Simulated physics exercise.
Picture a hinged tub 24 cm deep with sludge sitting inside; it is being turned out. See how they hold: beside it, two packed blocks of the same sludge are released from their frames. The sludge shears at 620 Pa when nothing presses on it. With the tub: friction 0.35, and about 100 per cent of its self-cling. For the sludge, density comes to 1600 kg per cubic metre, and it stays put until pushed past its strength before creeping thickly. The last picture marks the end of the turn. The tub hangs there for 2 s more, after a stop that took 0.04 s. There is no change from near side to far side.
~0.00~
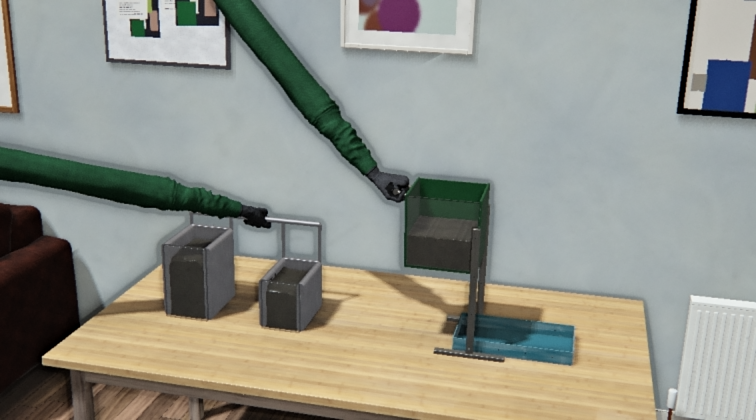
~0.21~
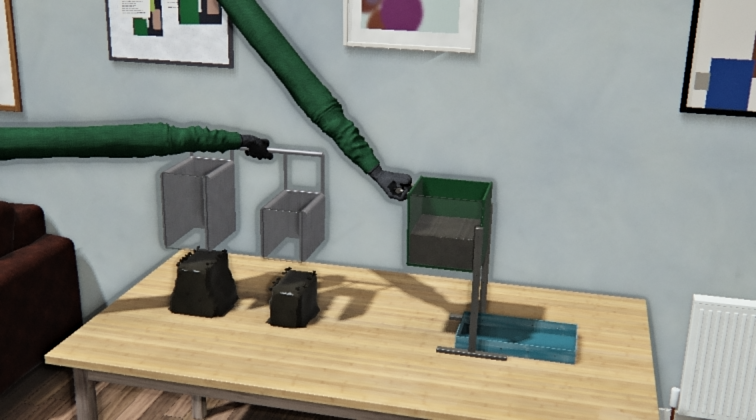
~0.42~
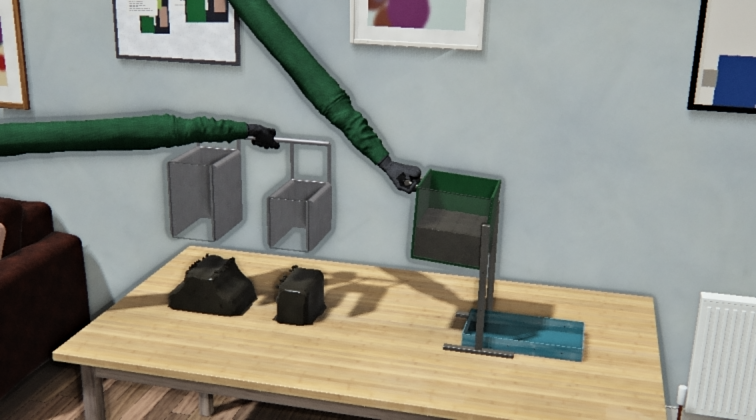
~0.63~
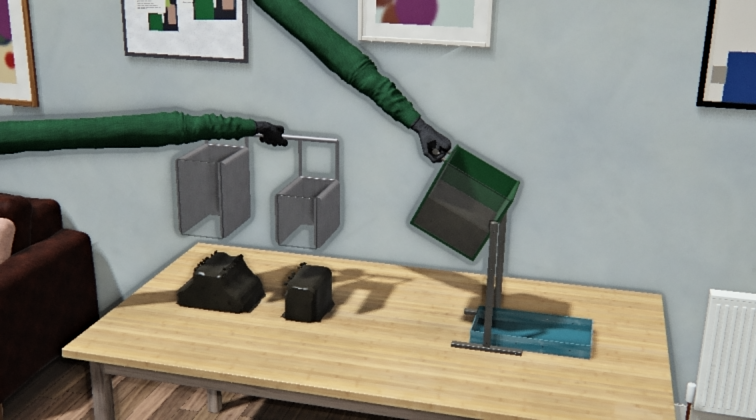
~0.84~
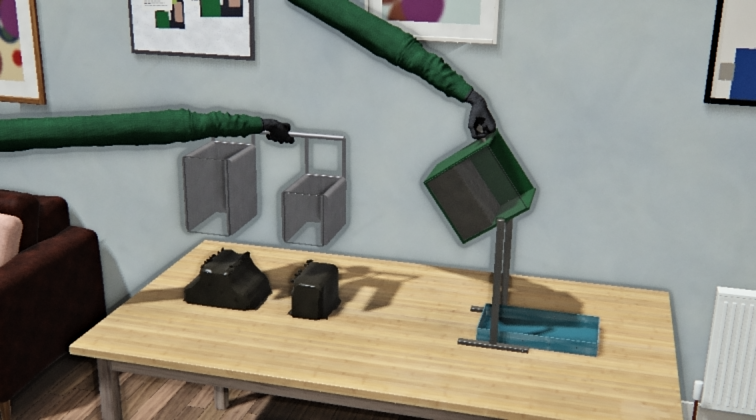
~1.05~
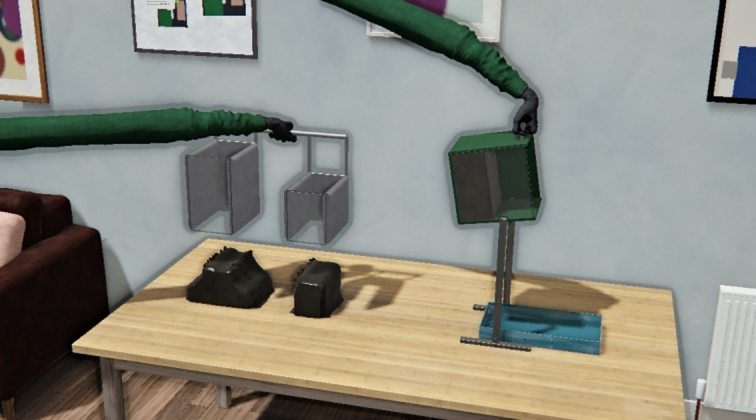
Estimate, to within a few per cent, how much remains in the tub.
Roughly 100 per cent remains in the tub.
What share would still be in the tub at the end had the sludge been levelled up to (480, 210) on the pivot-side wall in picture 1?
Roughly 75 per cent would still be in the tub at the end.
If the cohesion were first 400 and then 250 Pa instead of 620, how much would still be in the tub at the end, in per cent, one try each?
100 %, then 90 %.
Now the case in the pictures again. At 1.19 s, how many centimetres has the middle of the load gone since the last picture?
0 cm.
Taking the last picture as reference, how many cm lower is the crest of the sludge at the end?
About 2 cm.
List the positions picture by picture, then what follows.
In the first frame, handle-side rim at (408, 196), tilt 0 degrees; highest point of the sludge at (453, 239); test blocks 23 cm, 15 cm high (left to right).
In the second frame, handle-side rim at (411, 194), tilt 0 degrees; highest point of the sludge at (455, 238); test blocks 19 cm, 15 cm high (left to right).
In the third frame, handle-side rim at (420, 187), tilt 4 degrees; highest point of the sludge at (421, 227); test blocks 15 cm, 14 cm high (left to right).
In the fourth frame, handle-side rim at (448, 162), tilt 27 degrees; highest point of the sludge at (428, 198); test blocks 15 cm, 14 cm high (left to right).
In the fifth frame, handle-side rim at (489, 146), tilt 55 degrees; highest point of the sludge at (452, 169); test blocks 15 cm, 14 cm high (left to right).
In the sixth frame, handle-side rim at (526, 147), tilt 80 degrees; highest point of the sludge at (481, 153); test blocks 15 cm, 14 cm high (left to right).
By 1.19 s, the tub is at 80 degrees and holds 100 %.
By 1.36 s, the tub is at 80 degrees and holds 100 %.
By 1.53 s, the tub is at 80 degrees and holds 100 %.
By 1.70 s, the tub is at 80 degrees and holds 100 %.
By 3.05 s, at the end, the tub is at 80 degrees and holds 100 %.
